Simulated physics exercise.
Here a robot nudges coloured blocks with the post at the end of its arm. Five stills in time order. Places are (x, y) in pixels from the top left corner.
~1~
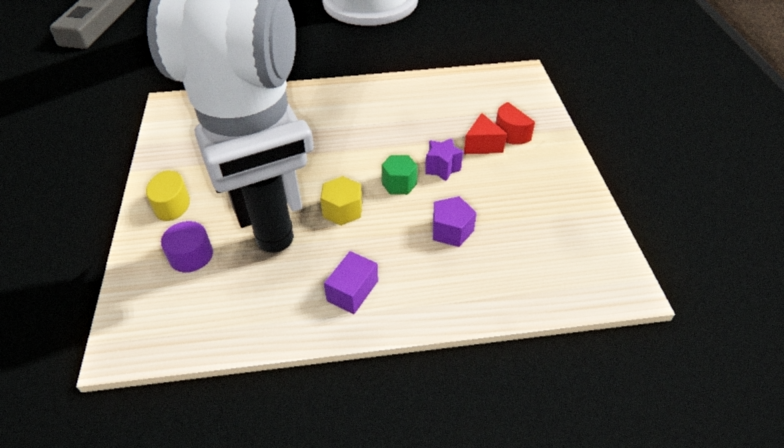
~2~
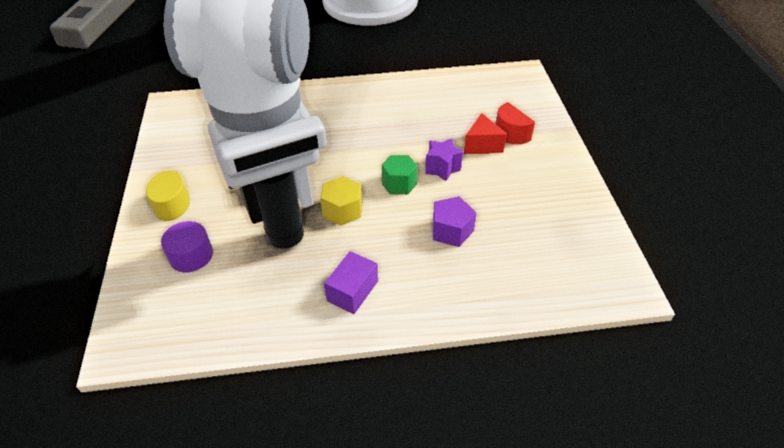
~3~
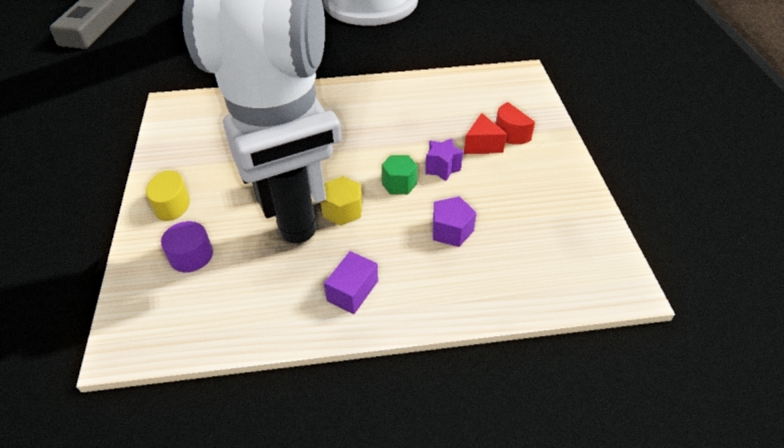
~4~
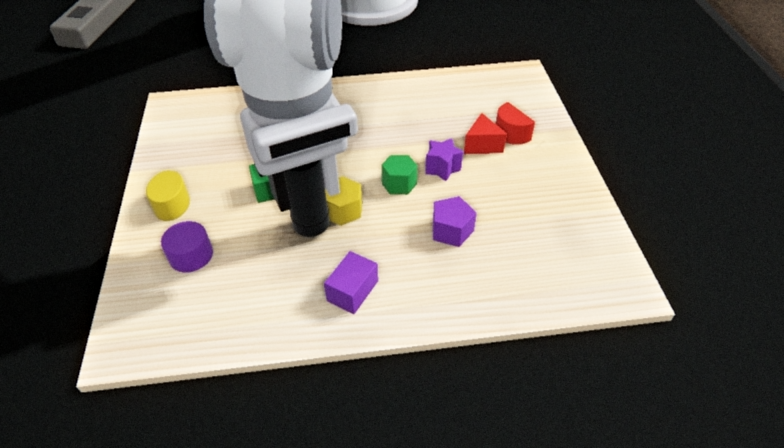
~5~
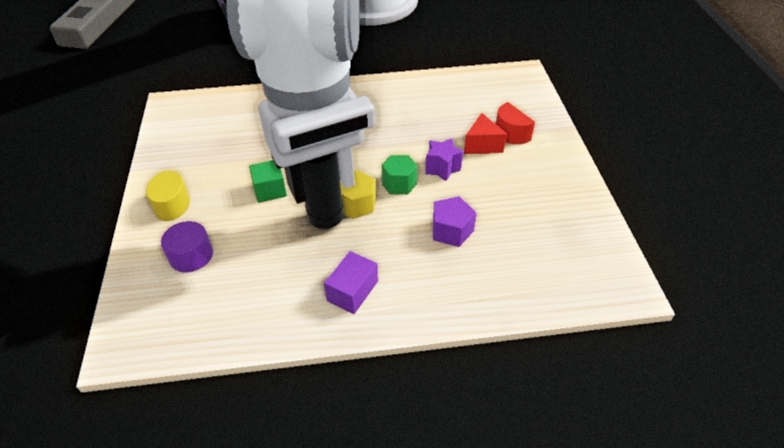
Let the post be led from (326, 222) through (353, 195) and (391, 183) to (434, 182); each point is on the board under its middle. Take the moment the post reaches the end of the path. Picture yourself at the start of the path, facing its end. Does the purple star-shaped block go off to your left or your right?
Measured against the direction from start to end, the purple star-shaped block shifts toward the right-hand side.
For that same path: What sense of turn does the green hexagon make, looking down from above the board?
Seen from above, its turn is clockwise.
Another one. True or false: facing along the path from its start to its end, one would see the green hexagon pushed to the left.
This is false.
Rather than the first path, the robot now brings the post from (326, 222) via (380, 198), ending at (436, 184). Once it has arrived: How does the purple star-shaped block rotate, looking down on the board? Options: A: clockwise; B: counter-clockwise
My pick is A.
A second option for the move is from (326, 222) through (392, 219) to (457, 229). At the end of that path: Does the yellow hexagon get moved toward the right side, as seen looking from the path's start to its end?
No - that is not the case.
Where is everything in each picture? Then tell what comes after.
The first frame shows lower end of the post at (275, 239), tops of blocks, yellow hexagon at (341, 190), green hexagon at (399, 164), purple star-shaped block at (444, 149), red triangle at (485, 126).
The second frame shows post at (286, 236), blocks as before.
The third frame shows post at (298, 231), blocks as before.
The fourth frame shows post at (311, 224), blocks as before.
The fifth frame shows post at (326, 217), yellow hexagon at (355, 184), green hexagon at (399, 164), purple star-shaped block at (444, 149), red triangle at (485, 126).
What follows on the original path. One third of the way, post at (353, 189); yellow hexagon at (386, 165), turned 35° clockwise; green hexagon at (420, 158); purple star-shaped block at (451, 147).
Two thirds of the way, post at (392, 178); yellow hexagon at (427, 156), turned 50° clockwise; green hexagon at (461, 155), turned 25° clockwise; purple star-shaped block at (481, 141), turned 60° anticlockwise; red triangle at (489, 123).
At the end, post at (434, 177); yellow hexagon at (470, 156), turned 50° clockwise; green hexagon at (505, 157), turned 25° clockwise; purple star-shaped block at (513, 137), turned 80° anticlockwise; red triangle at (490, 121).
